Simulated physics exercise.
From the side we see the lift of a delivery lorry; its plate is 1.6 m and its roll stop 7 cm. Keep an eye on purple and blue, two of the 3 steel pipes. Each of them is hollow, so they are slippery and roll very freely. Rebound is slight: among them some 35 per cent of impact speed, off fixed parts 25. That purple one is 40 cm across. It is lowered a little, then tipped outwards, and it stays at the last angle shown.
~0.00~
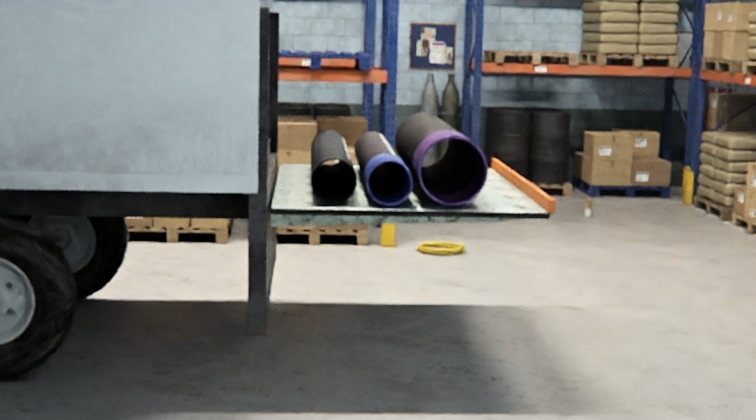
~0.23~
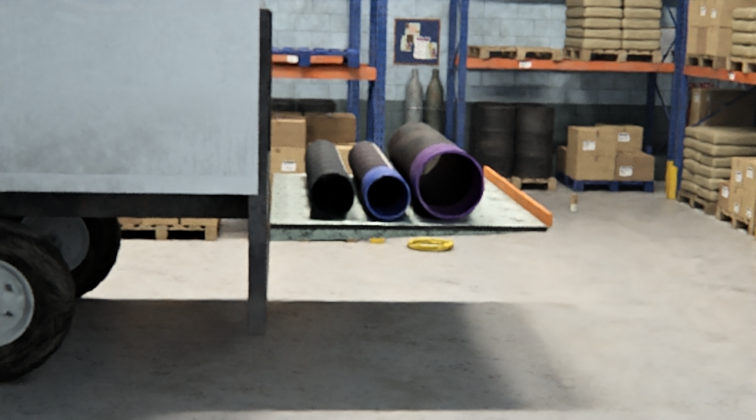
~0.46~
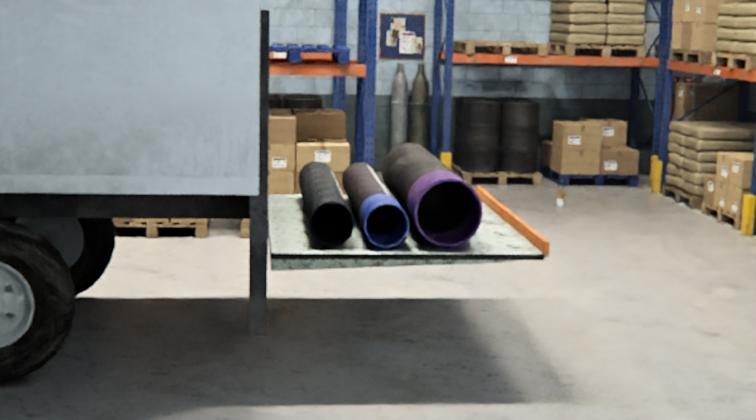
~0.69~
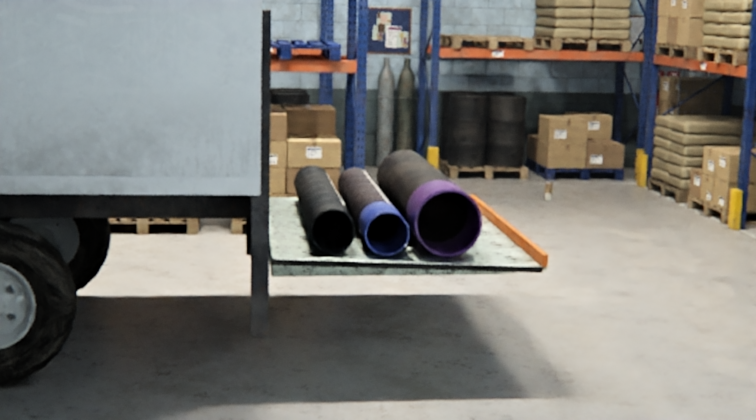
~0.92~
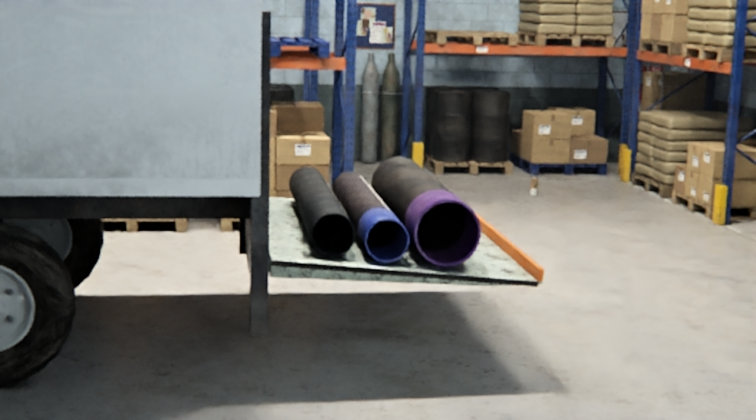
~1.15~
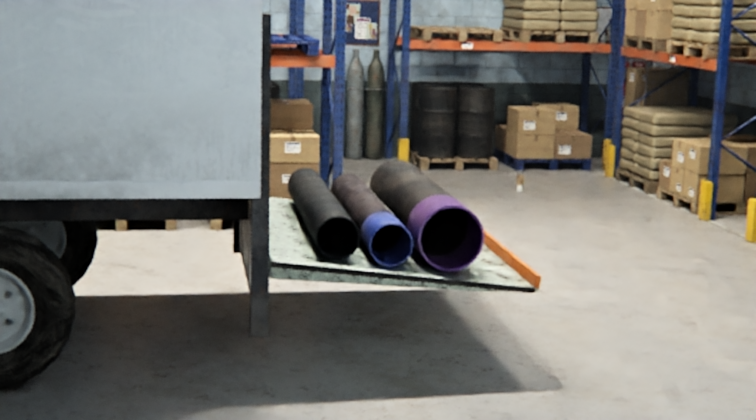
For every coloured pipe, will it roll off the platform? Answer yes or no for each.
Purple - no, blue - no.
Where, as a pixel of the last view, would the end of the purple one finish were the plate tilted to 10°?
I'd put it somewhere near (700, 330).
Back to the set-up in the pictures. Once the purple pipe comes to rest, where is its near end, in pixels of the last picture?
I'd say somewhere close to (507, 245).
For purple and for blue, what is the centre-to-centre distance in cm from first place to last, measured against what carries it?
Displacement: Purple 35, blue 40.
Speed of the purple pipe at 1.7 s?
It moves at about 0.5 m/s.
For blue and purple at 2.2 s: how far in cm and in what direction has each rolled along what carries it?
Both moved right - blue by 45 centimetres, purple by 40 centimetres.
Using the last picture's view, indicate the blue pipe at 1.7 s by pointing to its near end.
I'd put it somewhere around (424, 248) in that view.
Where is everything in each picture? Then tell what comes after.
In the first picture, purple (453, 171), blue (389, 183); plate level; stop at (553, 207); 3 of the 3 make up the bottom layer on the plate.
In the second picture, purple (451, 185), blue (388, 196); plate level.
In the third picture, purple (449, 213), blue (387, 225); plate level.
In the fourth picture, purple (449, 224), blue (387, 234); plate tilted 2°; stop at (546, 261).
In the fifth picture, purple (448, 234), blue (387, 240); plate tilted 5°.
In the sixth picture, purple (452, 239), blue (391, 245); plate tilted 7°; stop at (538, 282).
By 1.7 s, purple is on the plate, 30 cm from the stop, rolling right; blue is on the plate, 65 cm from the stop, rolling right; 0 over the stop so far.
By 2.2 s, purple is on the plate, 10 cm from the stop; blue is on the plate, 45 cm from the stop; 0 over the stop so far.
By 2.8 s, purple is on the plate, 15 cm from the stop, rolling left; blue is on the plate, 45 cm from the stop, rolling left; 0 over the stop so far.
Finally (3.5 s), purple is on the plate, 15 cm from the stop; blue is on the plate, 50 cm from the stop; 0 over the stop so far.
